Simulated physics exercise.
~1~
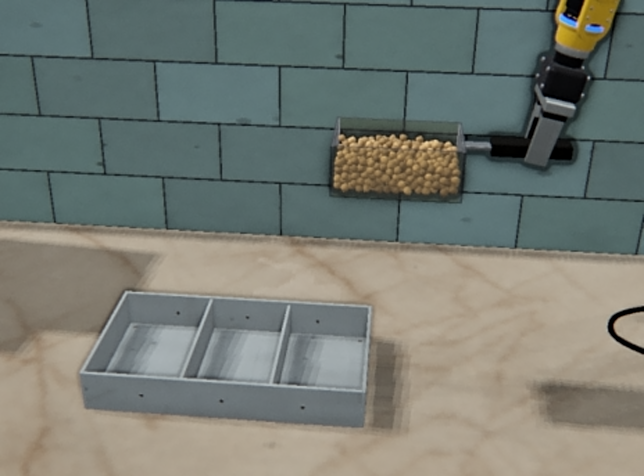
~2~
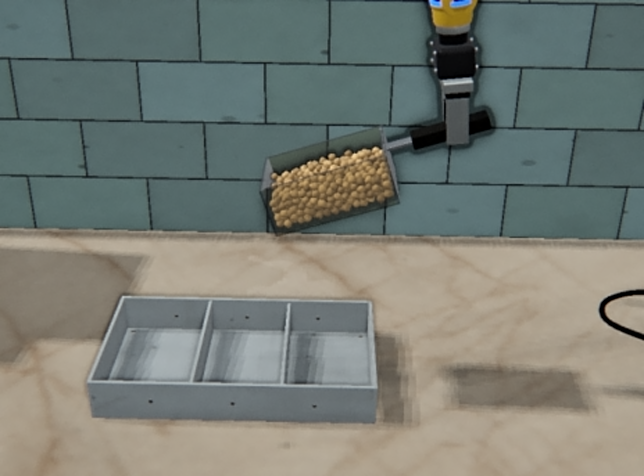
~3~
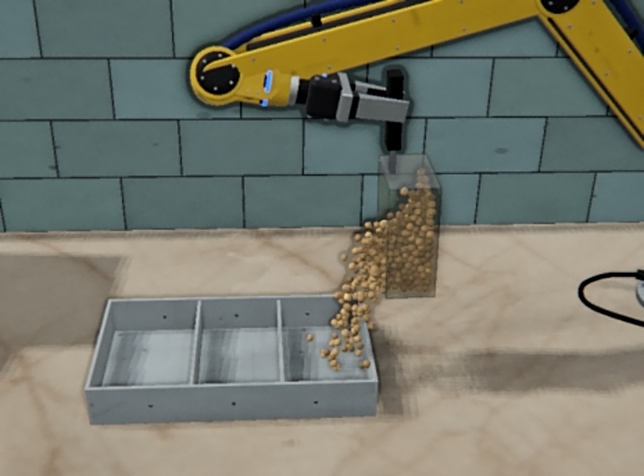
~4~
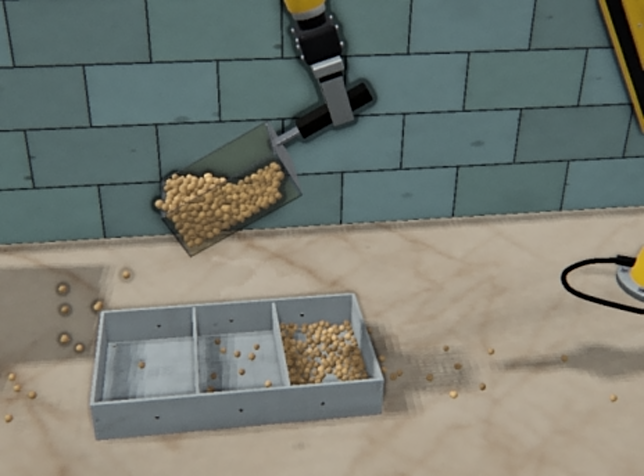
On a marble-like counter against a green tiled wall, a yellow robot arm tipped a clear box of dried chickpeas over a grey three-part tray, filling mainly the right section, then partly levelled it farther left, with stray chickpeas scattered around and many still inside.
